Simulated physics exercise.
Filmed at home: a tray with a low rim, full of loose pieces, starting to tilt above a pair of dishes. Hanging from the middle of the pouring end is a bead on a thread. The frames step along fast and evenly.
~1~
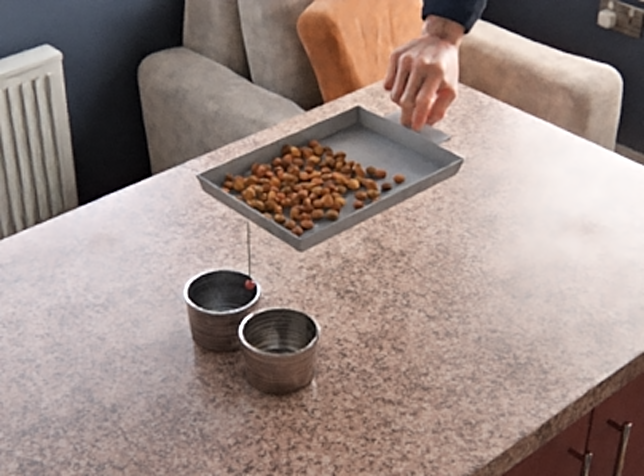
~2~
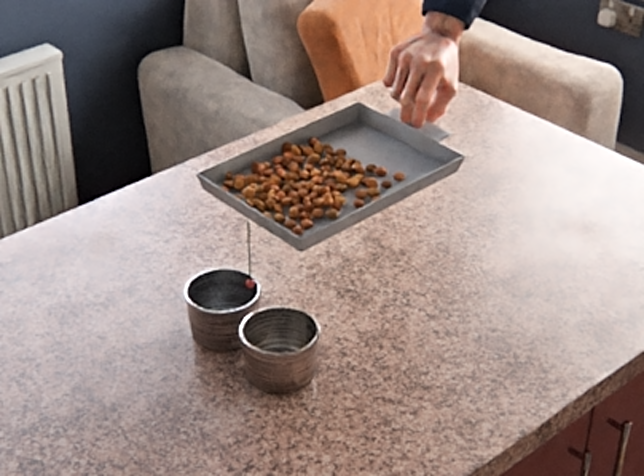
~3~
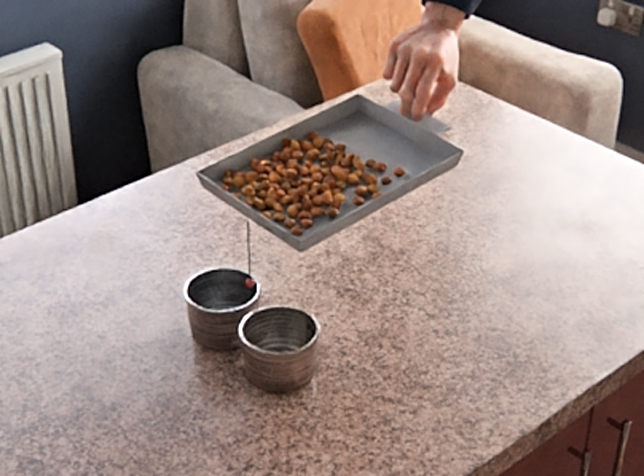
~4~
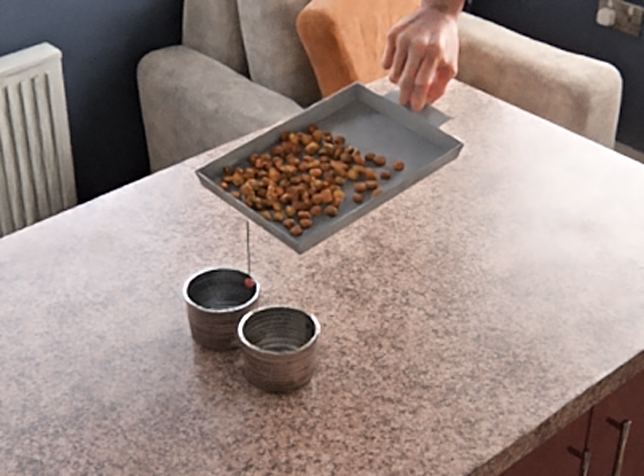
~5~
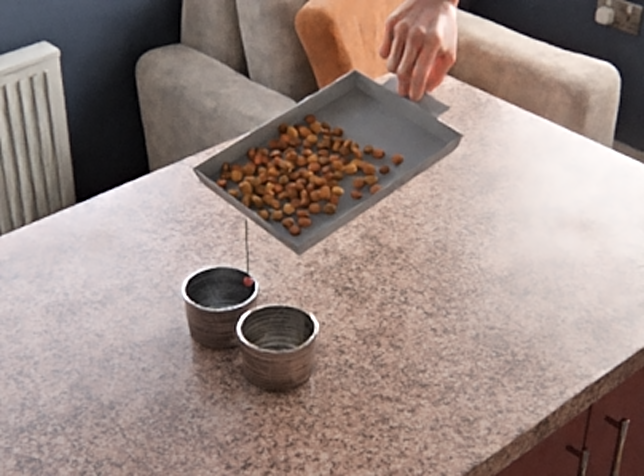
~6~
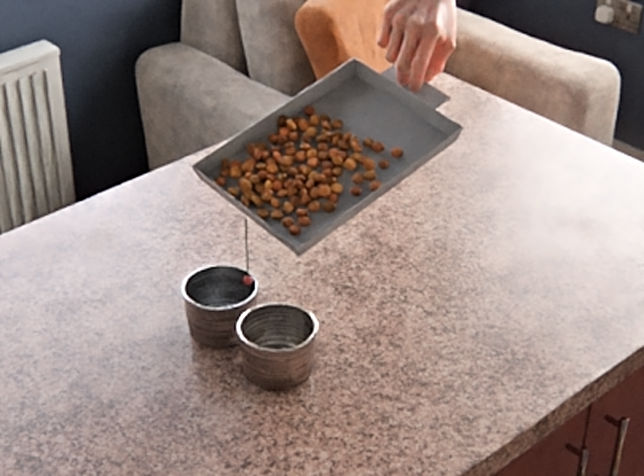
At first, a hand holds a grey tray of brown kibble nearly level above two small metal dishes on a speckled countertop, a red bead hanging from its near edge. Then the hand gradually raises the far side, tilting the tray more steeply toward its lower right corner, while the kibble stays bunched together.
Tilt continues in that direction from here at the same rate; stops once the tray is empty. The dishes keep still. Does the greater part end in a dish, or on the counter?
I'd say the dishes catch most of it, honestly.
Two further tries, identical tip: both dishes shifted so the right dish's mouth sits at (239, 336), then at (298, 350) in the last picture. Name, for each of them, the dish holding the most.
Well, the right-side one at the first spot and the right-side one at the second.
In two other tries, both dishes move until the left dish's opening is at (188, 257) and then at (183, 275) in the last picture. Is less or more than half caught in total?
The pair would catch the lesser share the first time and the lesser share the second time.
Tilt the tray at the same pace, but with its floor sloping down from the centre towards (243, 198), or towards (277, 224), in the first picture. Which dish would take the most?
The left-side dish first and The right-side dish second.
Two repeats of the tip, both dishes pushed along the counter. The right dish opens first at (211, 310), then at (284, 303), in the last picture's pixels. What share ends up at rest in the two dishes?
Roughly 10% the first time and 30% the second time.
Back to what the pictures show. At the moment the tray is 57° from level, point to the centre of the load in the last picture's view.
Look close to (287, 193) in the last picture.
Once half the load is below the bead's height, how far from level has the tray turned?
Angle: Approx. 90 degrees.
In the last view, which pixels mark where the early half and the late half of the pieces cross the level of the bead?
I'd place the first part at (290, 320) and the rest at (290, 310).
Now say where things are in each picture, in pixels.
In the first frame, corners of the pouring end at (203, 175) and (301, 235), level; middle of the load at (305, 187), bits of cat kibble; left dish at (195, 322); right dish at (251, 364); bead on its thread at (250, 285).
In the second frame, corners of the pouring end at (203, 173) and (301, 235), level; middle of the load at (305, 185).
In the third frame, corners of the pouring end at (202, 172) and (301, 236), tipped barely, lowest at the right corner; middle of the load at (305, 182).
In the fourth frame, corners of the pouring end at (201, 170) and (300, 239), tipped a little, lowest at the right corner; middle of the load at (304, 178).
In the fifth frame, corners of the pouring end at (199, 168) and (298, 241), tipped a little, lowest at the right corner; middle of the load at (302, 174).
In the sixth frame, corners of the pouring end at (198, 165) and (298, 242), tipped clearly, lowest at the right corner; middle of the load at (302, 169); left dish at (192, 317); right dish at (249, 359).
Soon, tray tipped steeply; all on the tray.
A while on, tray tipped right over; about a quarter on the tray; about half in the right dish; a small part outside both; a small part in the air.
Towards the end, tray tipped past a quarter turn; most in the right dish; a small part outside both.
Finally, tray tipped past a quarter turn; most in the right dish; none in the left dish; a small part outside both.
